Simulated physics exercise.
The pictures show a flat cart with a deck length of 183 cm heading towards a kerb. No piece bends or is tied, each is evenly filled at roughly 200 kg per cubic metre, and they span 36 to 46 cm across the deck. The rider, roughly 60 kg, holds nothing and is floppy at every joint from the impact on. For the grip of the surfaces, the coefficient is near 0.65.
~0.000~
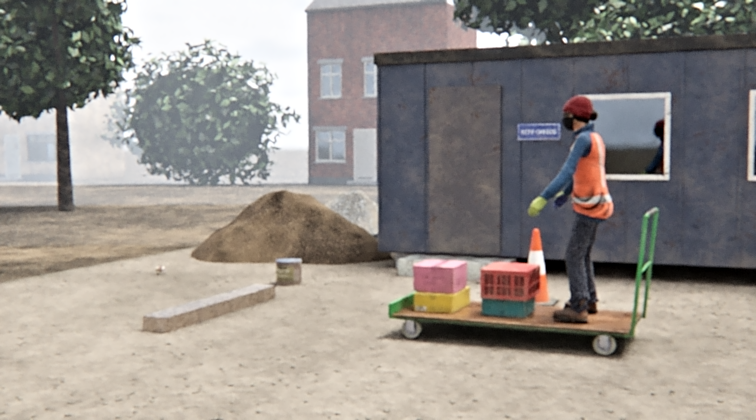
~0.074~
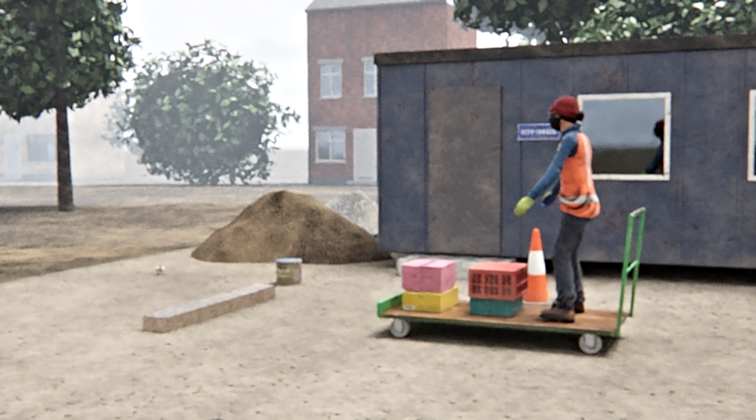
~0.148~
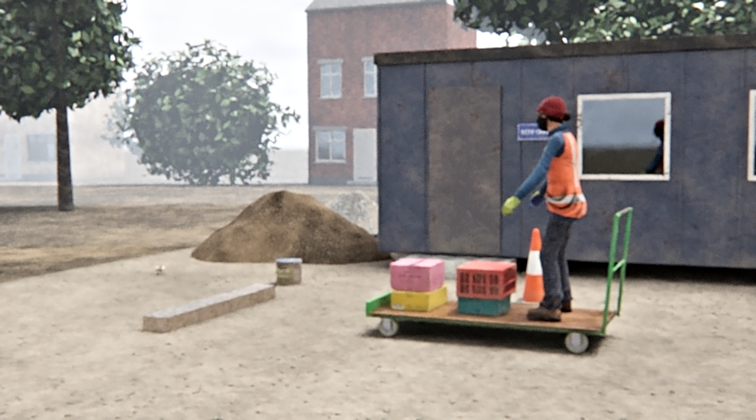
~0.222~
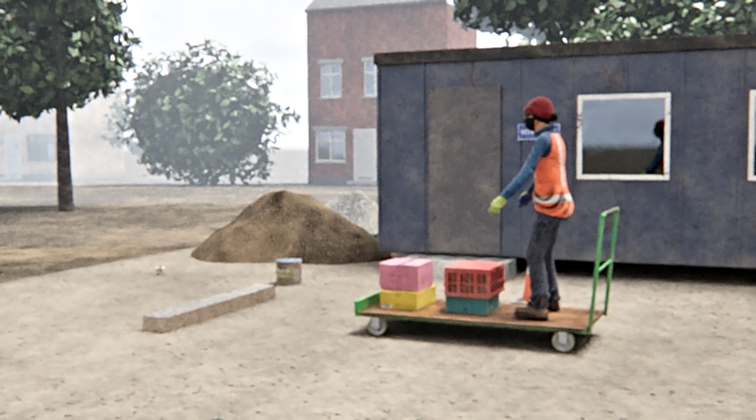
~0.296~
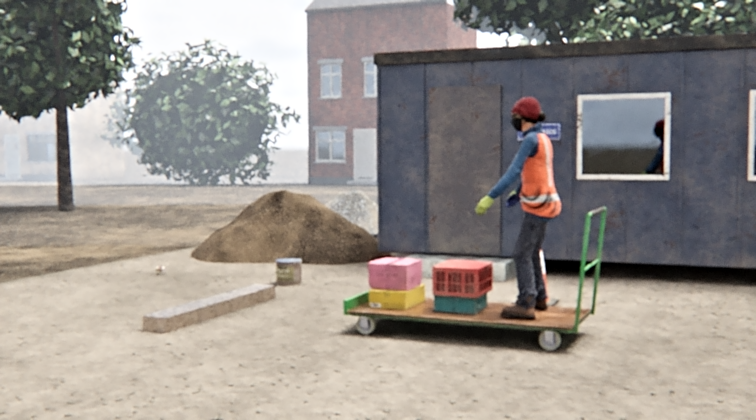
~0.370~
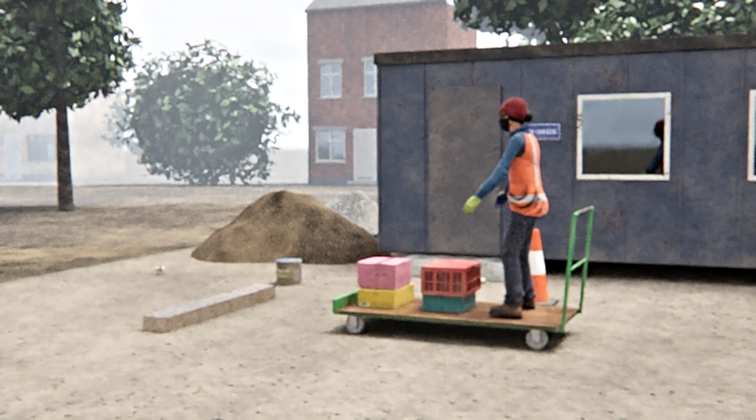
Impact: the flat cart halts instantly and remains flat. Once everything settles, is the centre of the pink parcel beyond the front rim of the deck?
No, it stays on the deck.
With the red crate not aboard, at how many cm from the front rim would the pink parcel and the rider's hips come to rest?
Outcome - pink: 10 cm behind rim; hips: 120 cm behind rim.
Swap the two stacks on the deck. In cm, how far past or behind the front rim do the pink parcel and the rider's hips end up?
Pink 50 behind, hips 130 behind.
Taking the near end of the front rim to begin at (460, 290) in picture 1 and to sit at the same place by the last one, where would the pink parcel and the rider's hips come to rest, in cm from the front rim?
The pink item would stop 60 cm past the front rim, and the hips 80 cm behind it.
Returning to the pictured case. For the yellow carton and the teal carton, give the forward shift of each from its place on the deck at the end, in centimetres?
The yellow one ends about 10 cm forward, the teal one about 15 cm.
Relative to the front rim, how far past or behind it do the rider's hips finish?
Some 120 cm behind it.
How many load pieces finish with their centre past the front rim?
The number of pieces is 0.
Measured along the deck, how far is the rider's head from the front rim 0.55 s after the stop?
Position: Approx. 60 cm behind the front rim.
The wheels strike at 1.39 s.
After 1.64 s the pink parcel is 14 cm behind the rim, tilted 0°, near (230, 265) in the last picture's view.
After 1.94 s the pink parcel is 13 cm behind the rim, tilted 5°, near (230, 264) in the last picture's view.
After 2.39 s the pink parcel is 13 cm behind the rim, tilted 0°, near (230, 265) in the last picture's view.
When all is still (3.5 s), nothing is past the rim; behind it, yellow carton, pink parcel, teal carton, red crate and the rider's hips.
